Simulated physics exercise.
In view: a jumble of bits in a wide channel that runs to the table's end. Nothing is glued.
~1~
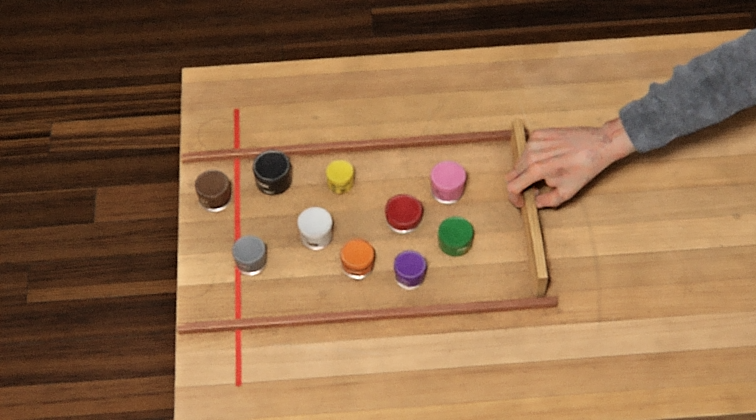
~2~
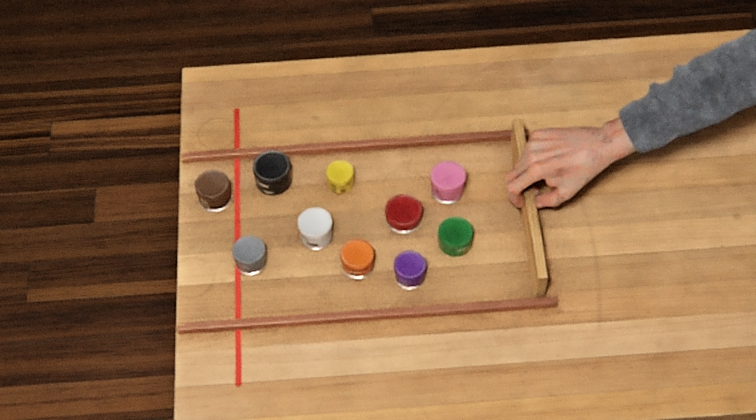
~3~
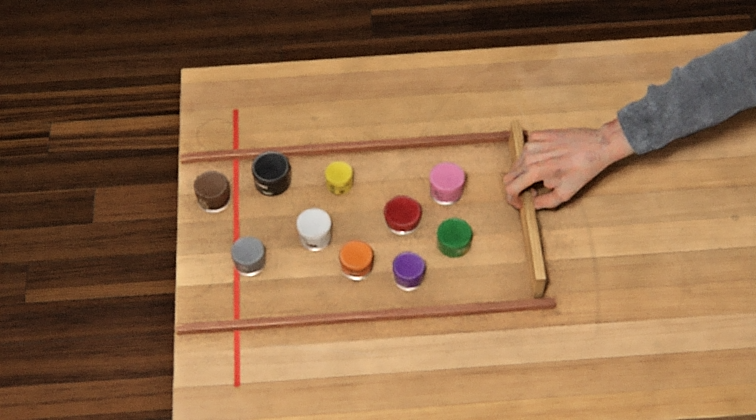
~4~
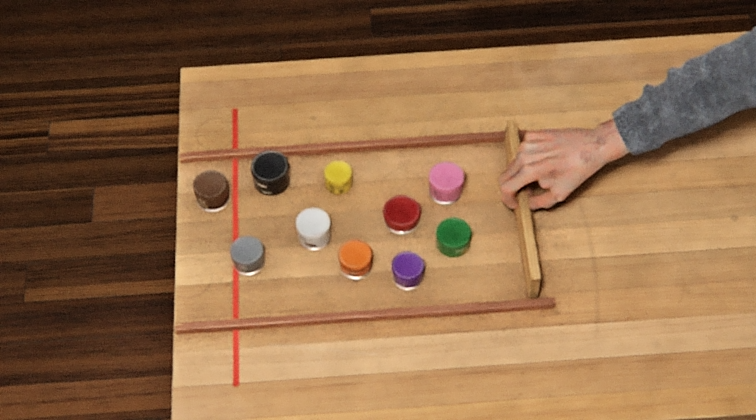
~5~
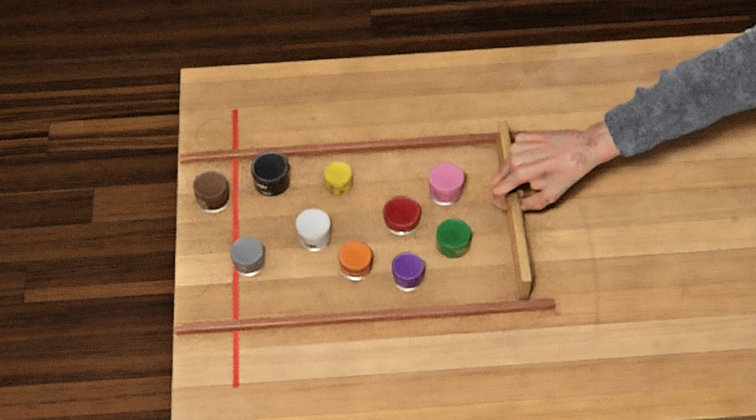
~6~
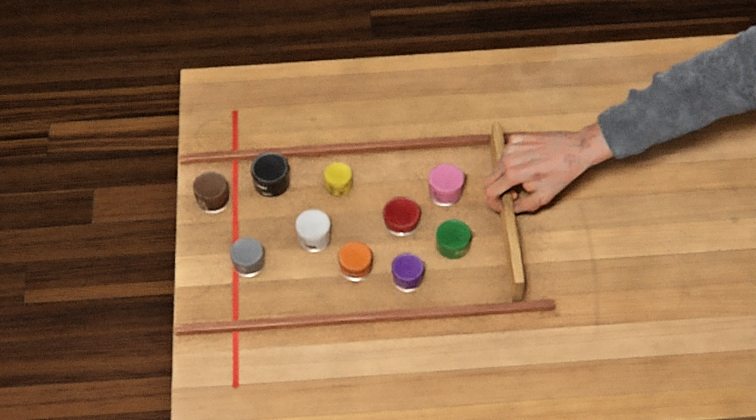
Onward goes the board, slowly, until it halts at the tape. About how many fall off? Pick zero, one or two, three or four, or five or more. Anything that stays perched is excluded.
One or two fall off.
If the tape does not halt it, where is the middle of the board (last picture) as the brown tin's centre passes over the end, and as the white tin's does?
I reckon its middle sits around (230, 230) and then around (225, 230).
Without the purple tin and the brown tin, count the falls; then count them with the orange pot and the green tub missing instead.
0 in the first case and 0 in the second.
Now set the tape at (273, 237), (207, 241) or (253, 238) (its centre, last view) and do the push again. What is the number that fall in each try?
Try by try, 0, 5 and 0.
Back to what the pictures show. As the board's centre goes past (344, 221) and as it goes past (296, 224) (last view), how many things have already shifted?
Moved so far: 7, later 9.
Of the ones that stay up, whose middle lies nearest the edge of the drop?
It's the brown tin.
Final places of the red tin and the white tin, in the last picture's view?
The red tin comes to rest close to (217, 227), while the white tin rests close to (188, 245).
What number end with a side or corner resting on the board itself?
Contact count: 5.
Soon after, none off yet; brown tin at rest near (211, 192); grey tin at rest near (248, 257); black tub at rest near (271, 175).
In the end, the number that fall off is one or two; gone, grey tin.
